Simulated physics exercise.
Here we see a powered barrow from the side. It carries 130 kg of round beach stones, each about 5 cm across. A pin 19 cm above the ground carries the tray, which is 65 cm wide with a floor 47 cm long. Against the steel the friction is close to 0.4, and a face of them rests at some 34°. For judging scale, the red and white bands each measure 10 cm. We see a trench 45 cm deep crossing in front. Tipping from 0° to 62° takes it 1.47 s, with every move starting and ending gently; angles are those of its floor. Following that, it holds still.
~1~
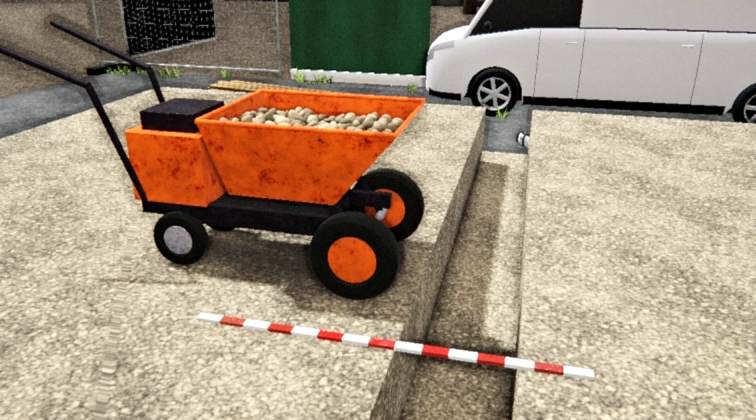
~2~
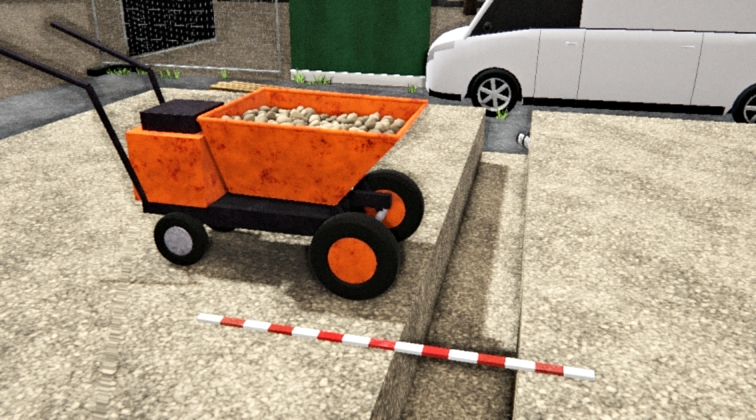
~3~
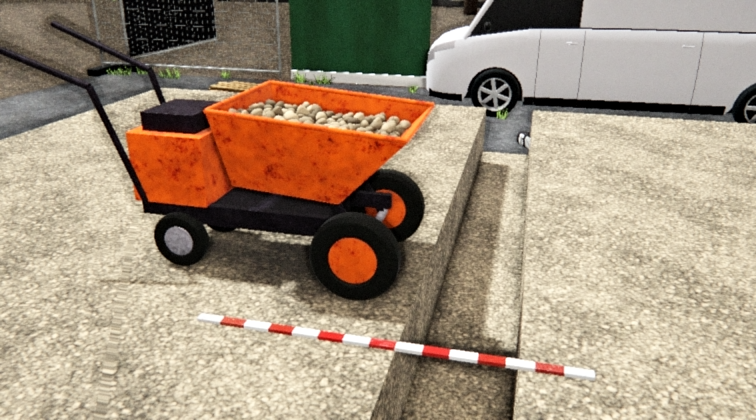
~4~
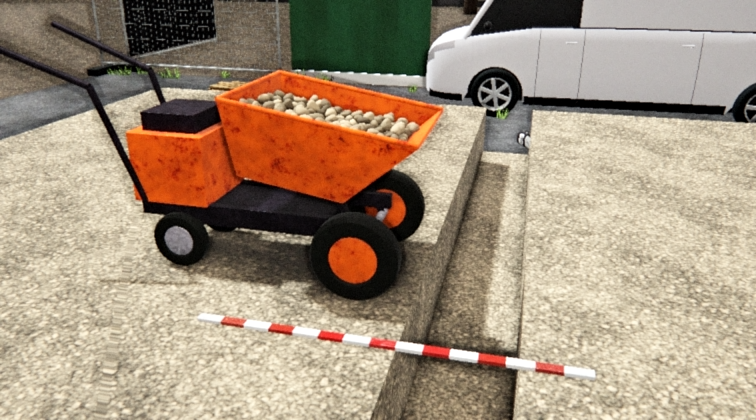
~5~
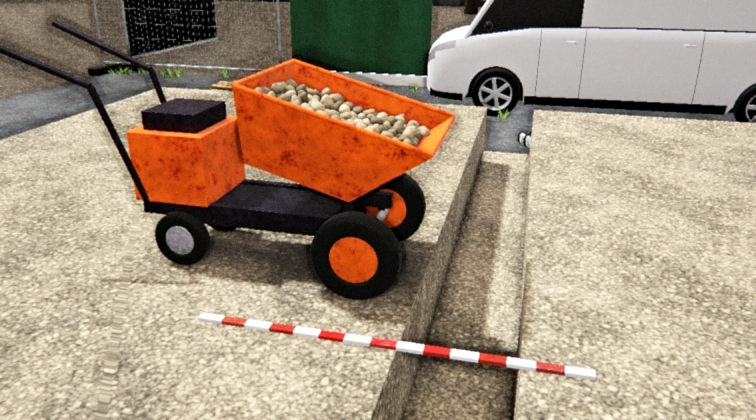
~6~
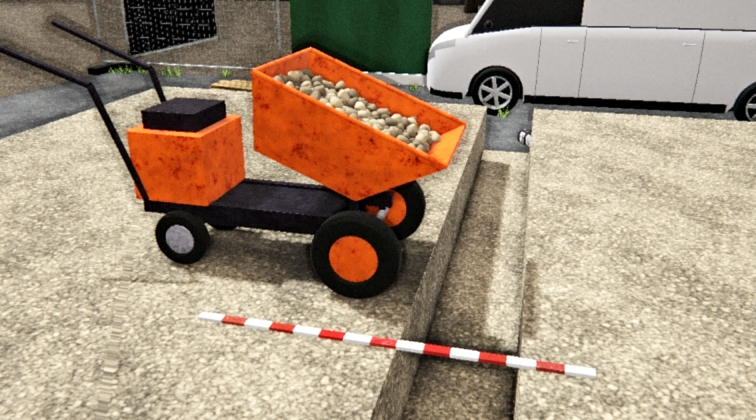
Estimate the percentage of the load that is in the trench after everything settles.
Roughly 49 per cent of the load.
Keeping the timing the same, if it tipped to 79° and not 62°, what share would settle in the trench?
It comes out at about 40 percent.
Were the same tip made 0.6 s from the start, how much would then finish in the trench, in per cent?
Close to 35 percent, then.
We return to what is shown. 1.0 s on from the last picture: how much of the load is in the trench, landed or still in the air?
Approx. 10 % of the load.
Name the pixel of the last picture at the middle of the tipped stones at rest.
Middle at around (533, 281), I'd say.
Then, 0.5 s after the last picture the floor is at 52°, 100 % in the tray; the foremost stones are at (484, 198).
Then, 1.0 s after the last picture the floor is at 62°, 66 % in the tray, 8 % in the trench, 25 % past the trench; the foremost stones are at (611, 295).
Then, 1.3 s after the last picture the floor is at 62°, 37 % in the tray, 15 % in the trench, 48 % past the trench; the foremost stones are at (723, 299).
Then, 3.3 s after the last picture the floor is at 62°, 0 % in the tray, 49 % in the trench, 51 % past the trench; the foremost stones are past the picture's edge.
